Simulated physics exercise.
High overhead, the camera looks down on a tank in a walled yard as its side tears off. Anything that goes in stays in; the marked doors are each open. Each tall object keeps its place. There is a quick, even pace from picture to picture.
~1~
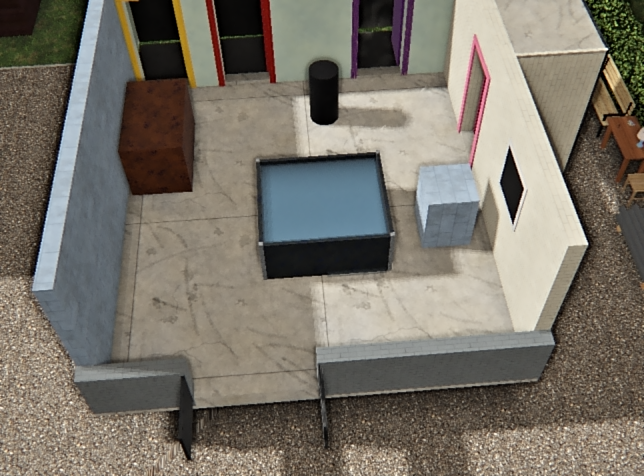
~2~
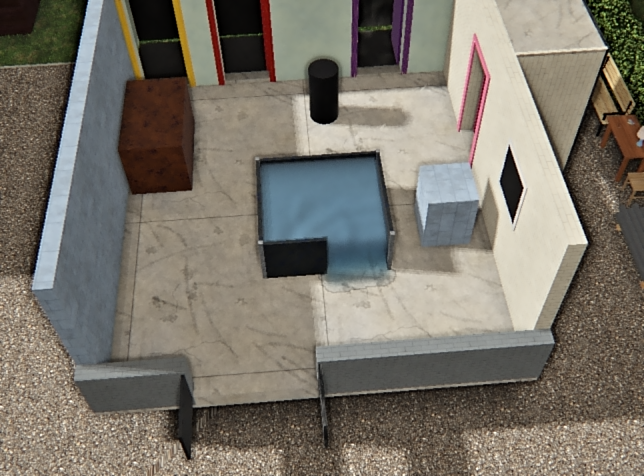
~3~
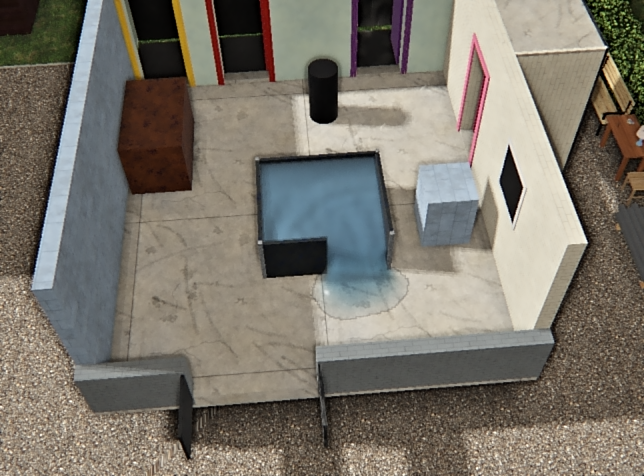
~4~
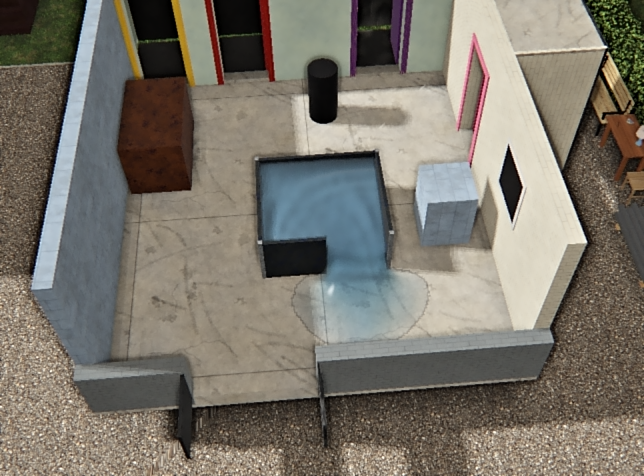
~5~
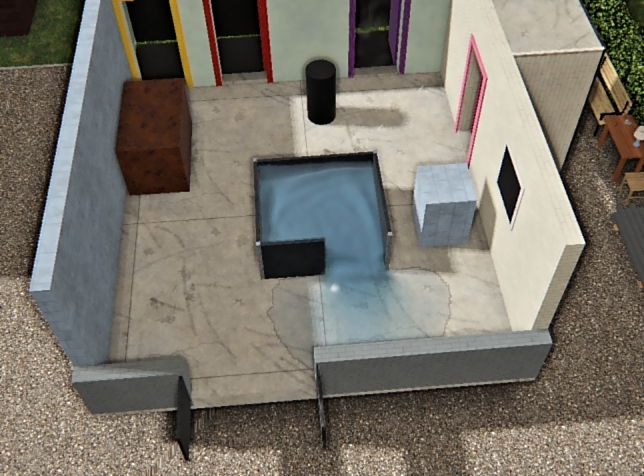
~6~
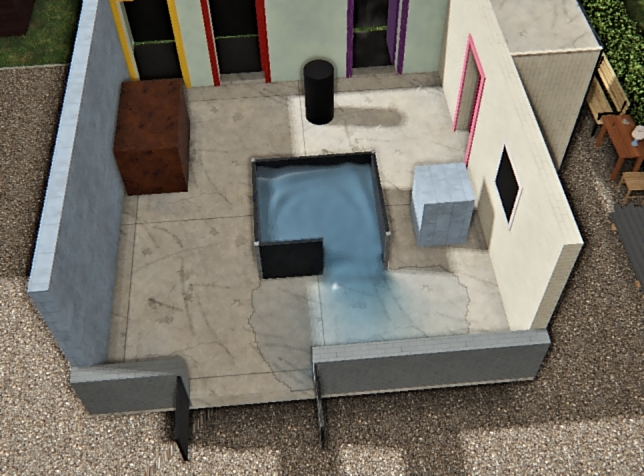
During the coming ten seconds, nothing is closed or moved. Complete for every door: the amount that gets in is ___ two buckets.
Purple door: More than; pink door: At most; yellow door: At most; red door: At most.
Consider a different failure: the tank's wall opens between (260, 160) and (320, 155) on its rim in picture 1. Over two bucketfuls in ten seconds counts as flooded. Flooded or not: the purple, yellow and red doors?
Purple: Exceeds the limit; yellow: Exceeds the limit; red: Exceeds the limit.
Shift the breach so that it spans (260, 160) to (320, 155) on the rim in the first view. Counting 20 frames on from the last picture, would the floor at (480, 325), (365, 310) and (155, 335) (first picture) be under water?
Taking the spots in turn: Untouched, untouched and untouched.
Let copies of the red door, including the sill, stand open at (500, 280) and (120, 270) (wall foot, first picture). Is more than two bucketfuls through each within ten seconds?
Door one beats the threshold, door two misses the threshold.
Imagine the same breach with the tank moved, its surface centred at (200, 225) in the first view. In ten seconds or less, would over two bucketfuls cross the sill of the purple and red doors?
The purple doesn't reach it while the red doesn't reach it.
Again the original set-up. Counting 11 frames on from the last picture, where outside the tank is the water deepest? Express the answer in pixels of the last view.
I'd put it around (508, 357).
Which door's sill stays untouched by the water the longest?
I'd go with the yellow one.
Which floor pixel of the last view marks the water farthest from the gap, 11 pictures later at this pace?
I'd put it around (117, 389).
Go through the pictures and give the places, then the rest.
In the first frame, the water tank at (322, 200) is whole and still.
In the second frame, the front is at (392, 272), out from the gap at (358, 257).
In the third frame, water pours out at (357, 259) and has run to (333, 311).
In the fourth frame, the front is at a hidden place, out from the gap at (357, 260).
In the fifth frame, water pours out at (355, 260) and has run to a hidden place.
In the sixth frame, water pours out at (354, 260) and has run to a hidden place.
A moment on, water covers 15 % of the floor; the purple door not reached, the pink door not reached, the yellow door not reached, the red door not reached.
Next, water covers 25 % of the floor; the purple door not reached, the pink door not reached, the yellow door not reached, the red door not reached.
Then, water covers 45 % of the floor; the purple door not reached, the pink door wet at the sill, nothing in, the yellow door not reached, the red door not reached.
Later, water covers 70 % of the floor; the purple door over two buckets in, the pink door wet at the sill, nothing in, the yellow door not reached, the red door not reached.
In the end, water covers 95 % of the floor; the purple door far over two buckets in, the pink door wet at the sill, nothing in, the yellow door wet at the sill, nothing in, the red door wet at the sill, nothing in.
